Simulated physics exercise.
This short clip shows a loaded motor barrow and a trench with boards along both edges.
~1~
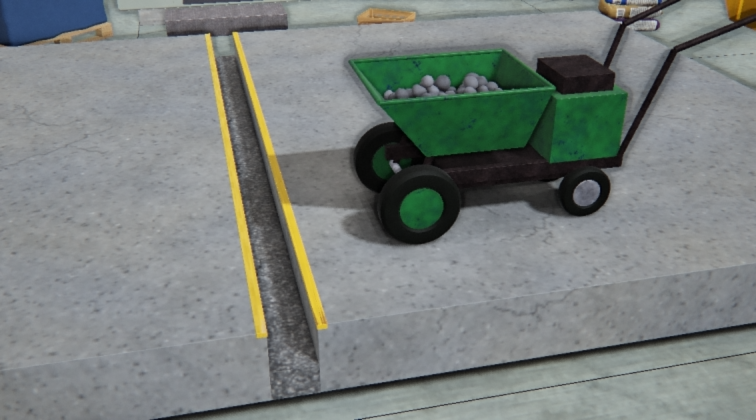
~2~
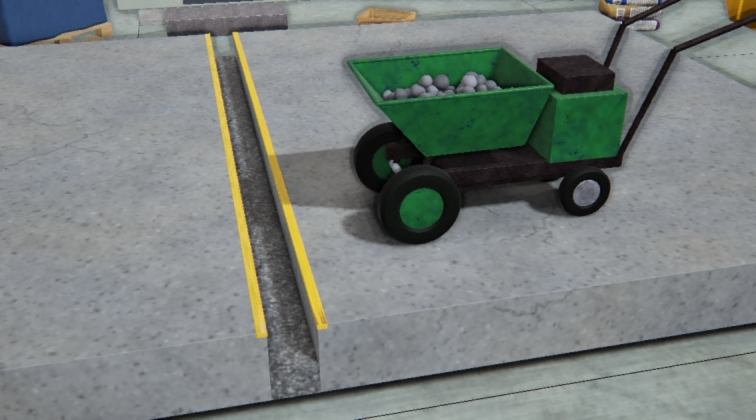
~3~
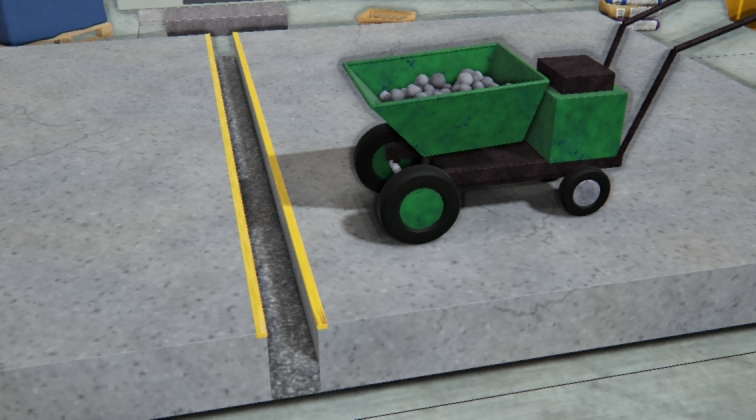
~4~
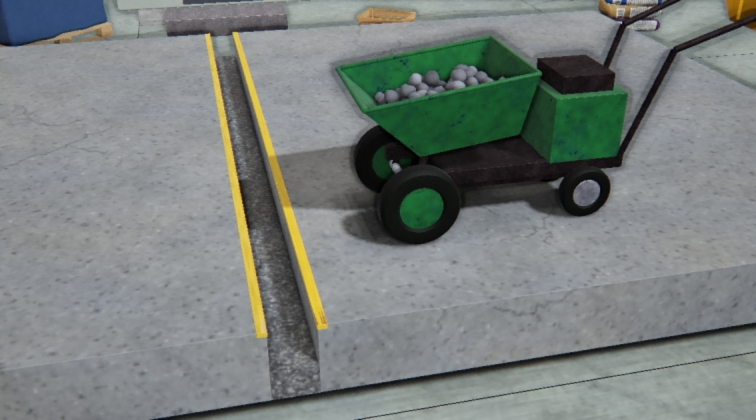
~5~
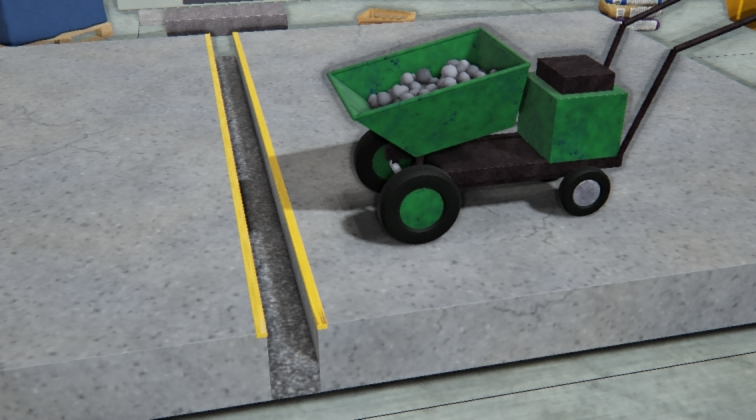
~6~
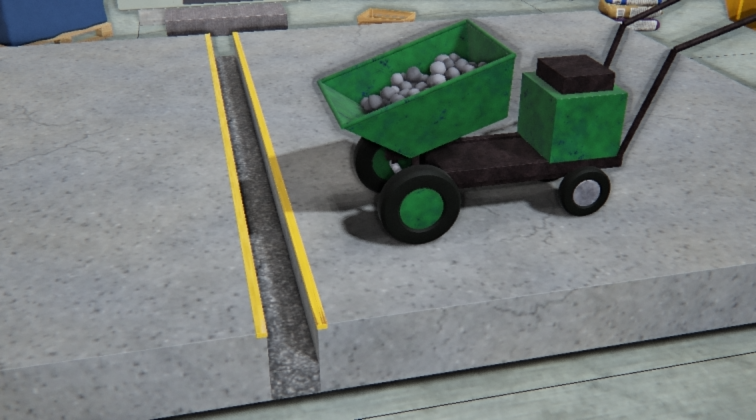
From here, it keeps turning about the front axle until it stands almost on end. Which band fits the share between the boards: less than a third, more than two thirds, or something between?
Trench gets above two thirds.
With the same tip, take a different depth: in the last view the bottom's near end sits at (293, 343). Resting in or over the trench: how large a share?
Estimate: Approx. 50 in a hundred.
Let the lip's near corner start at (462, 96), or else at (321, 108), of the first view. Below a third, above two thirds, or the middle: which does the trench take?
So the first position comes out as under a third, the second as under a third.
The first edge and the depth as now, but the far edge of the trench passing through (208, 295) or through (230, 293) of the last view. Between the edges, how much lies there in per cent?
Result, try 1: 100 in a hundred; try 2: 100 in a hundred.
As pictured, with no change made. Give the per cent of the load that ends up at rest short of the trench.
Estimate: Around 0 per cent.
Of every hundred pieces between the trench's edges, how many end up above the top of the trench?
About 10 %.
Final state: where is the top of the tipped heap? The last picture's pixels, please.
Near (193, 221).
Just after the last frame, skip tipped steeply; every one in the skip.
A moment on, skip tipped right over; the larger part in the skip; roughly a quarter in or heaped over the trench; just a few beyond it.
Further on, skip tipped right over; about a tenth in the skip; just a few short of the trench; the larger part in or heaped over the trench; about a tenth beyond it.
When it is over, skip tipped right over; about a tenth in the skip; just a few short of the trench; the larger part in or heaped over the trench; about a tenth beyond it.
